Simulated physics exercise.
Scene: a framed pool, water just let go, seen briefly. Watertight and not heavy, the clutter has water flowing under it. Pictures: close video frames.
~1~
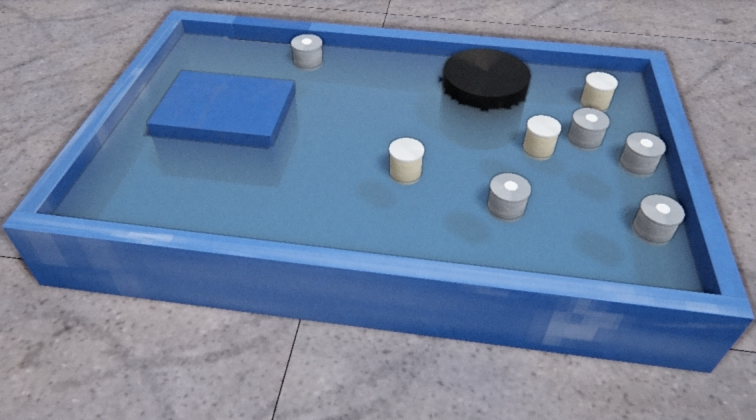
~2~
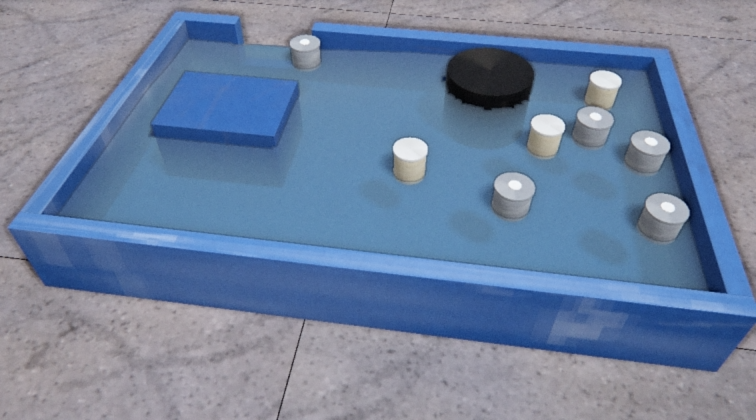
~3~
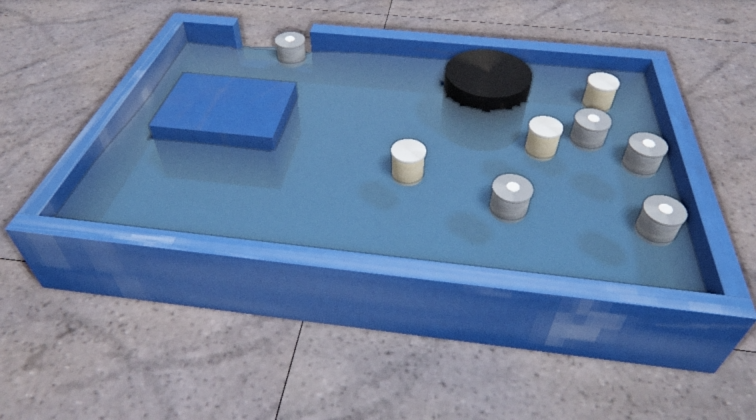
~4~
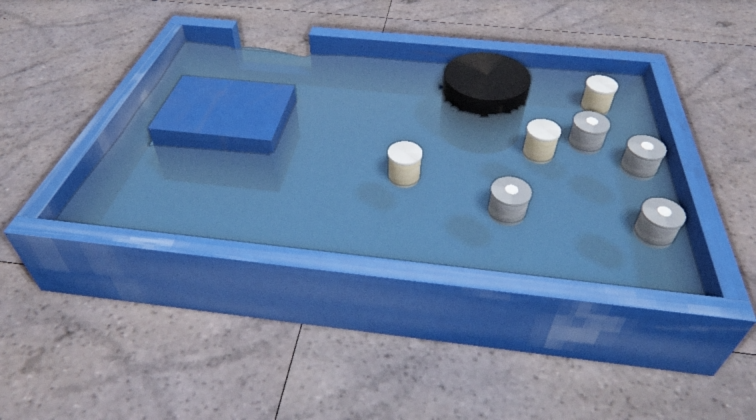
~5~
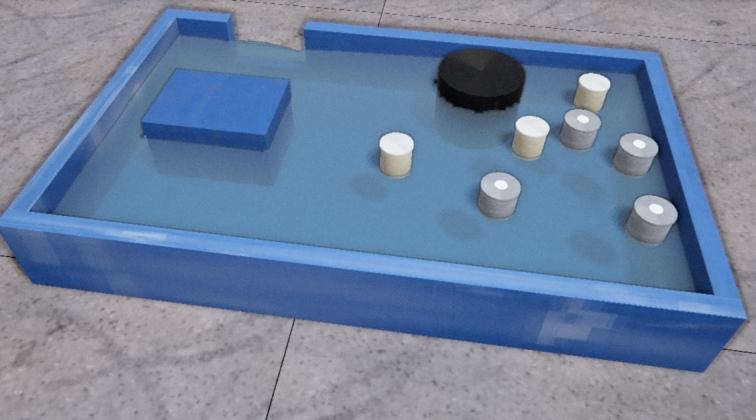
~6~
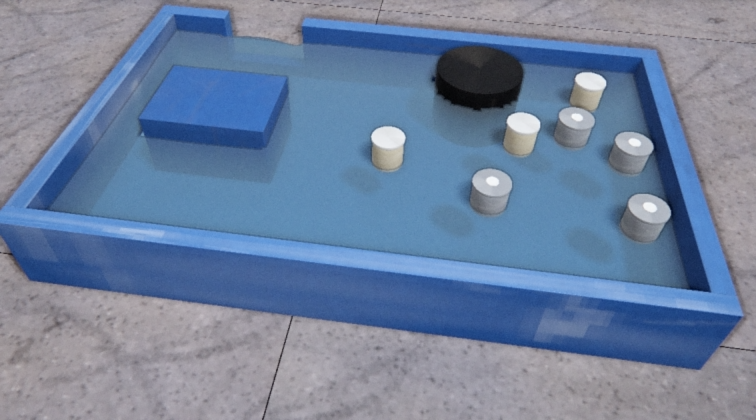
In a blue-framed pool of water, a gap opened in the back wall and a small grey pail slipped out through it, then a few of the other floating pails drifted slightly left.
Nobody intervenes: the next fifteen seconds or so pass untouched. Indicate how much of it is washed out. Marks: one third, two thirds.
It comes out short of a third.
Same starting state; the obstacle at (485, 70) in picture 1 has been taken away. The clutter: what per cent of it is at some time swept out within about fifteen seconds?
My figure is 10 per cent.
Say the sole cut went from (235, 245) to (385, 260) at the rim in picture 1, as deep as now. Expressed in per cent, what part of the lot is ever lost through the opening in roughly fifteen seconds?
Close to 20 percent.
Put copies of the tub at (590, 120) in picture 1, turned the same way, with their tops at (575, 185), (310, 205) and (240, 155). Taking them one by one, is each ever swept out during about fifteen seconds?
For the three copies in the stated order: Remained, remained, remained.
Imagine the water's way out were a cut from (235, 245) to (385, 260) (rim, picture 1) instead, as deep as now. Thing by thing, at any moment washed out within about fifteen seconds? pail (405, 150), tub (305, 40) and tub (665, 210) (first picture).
The first one exits, the second never exits, the third never exits.
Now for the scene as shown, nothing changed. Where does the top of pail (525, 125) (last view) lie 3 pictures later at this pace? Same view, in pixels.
Estimated top position: Approximately (497, 127).
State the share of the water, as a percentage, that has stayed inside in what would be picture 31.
Roughly 66 percent.
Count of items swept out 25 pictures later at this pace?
The number works out to 1.
A moment on, 1 of 8 are out; 7 afloat.
Next, 1 of 8 are out; 7 afloat.
Later, 1 of 8 are out; 7 afloat.
In the end, 2 of 8 are out; 6 afloat.
